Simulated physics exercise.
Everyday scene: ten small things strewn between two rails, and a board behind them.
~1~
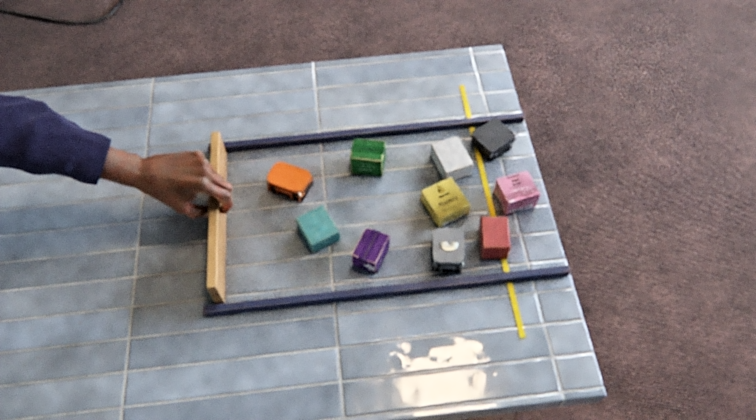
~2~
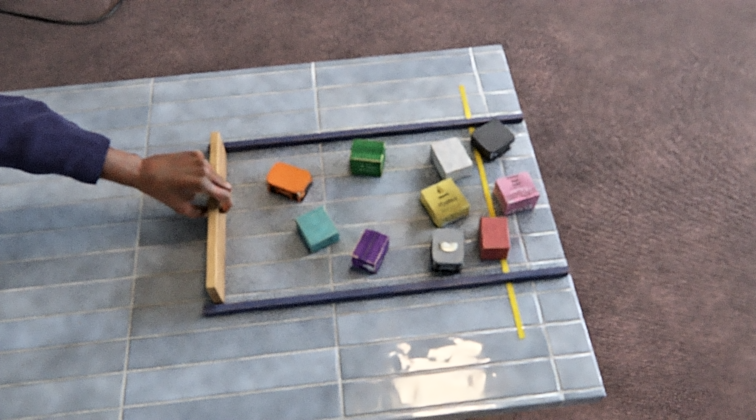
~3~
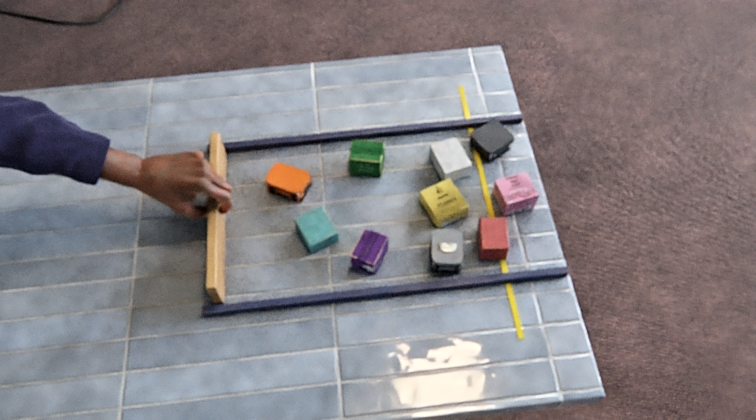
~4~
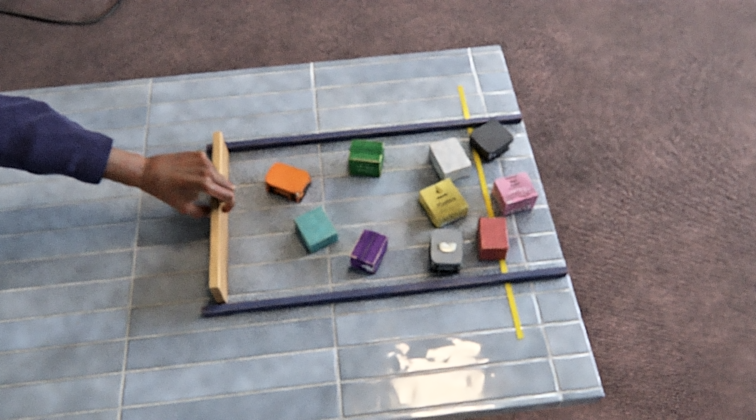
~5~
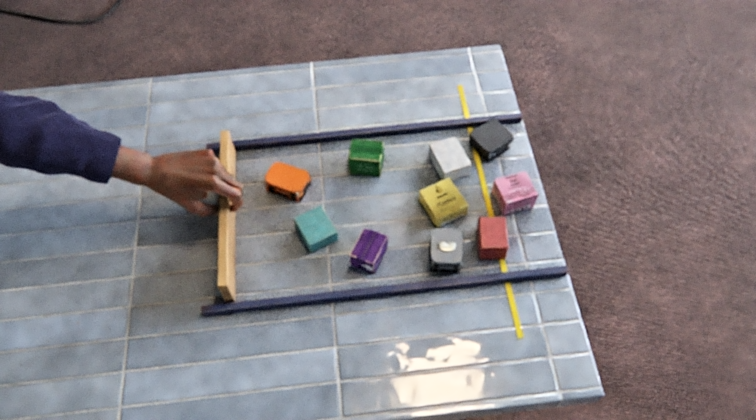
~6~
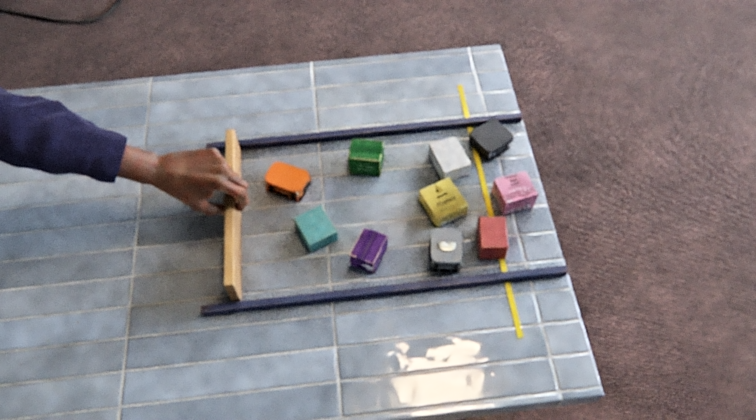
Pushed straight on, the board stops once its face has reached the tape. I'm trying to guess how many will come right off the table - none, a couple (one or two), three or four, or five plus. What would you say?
Going by the pictures, three or four pieces get pushed right off.
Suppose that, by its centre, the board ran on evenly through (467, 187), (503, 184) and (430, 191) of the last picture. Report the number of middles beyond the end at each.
2, 6, 0.
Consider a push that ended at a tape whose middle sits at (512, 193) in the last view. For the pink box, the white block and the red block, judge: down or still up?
Going in order, the pink box goes off the edge, then the white block goes off the edge, then the red block goes off the edge.
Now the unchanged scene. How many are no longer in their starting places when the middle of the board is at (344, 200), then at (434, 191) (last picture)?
Tally at point one: 4; at point two: 10.
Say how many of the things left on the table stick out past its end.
You'd get 3.
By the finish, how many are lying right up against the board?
It's 4.
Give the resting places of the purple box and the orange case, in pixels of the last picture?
Middles: Around (519, 249) and around (497, 152).
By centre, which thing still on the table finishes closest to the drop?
It's the white block that is foremost.
A little later, none off yet; pink box at rest near (514, 193); black case at rest near (490, 140); red block at rest near (492, 238).
Next, none off yet; pink box shifted a little near (534, 188); black case shifted about its own width near (520, 134); red block shifted about its own width near (537, 233).
When it is over, the number that fall off is three or four; down, red block, black case and pink box.
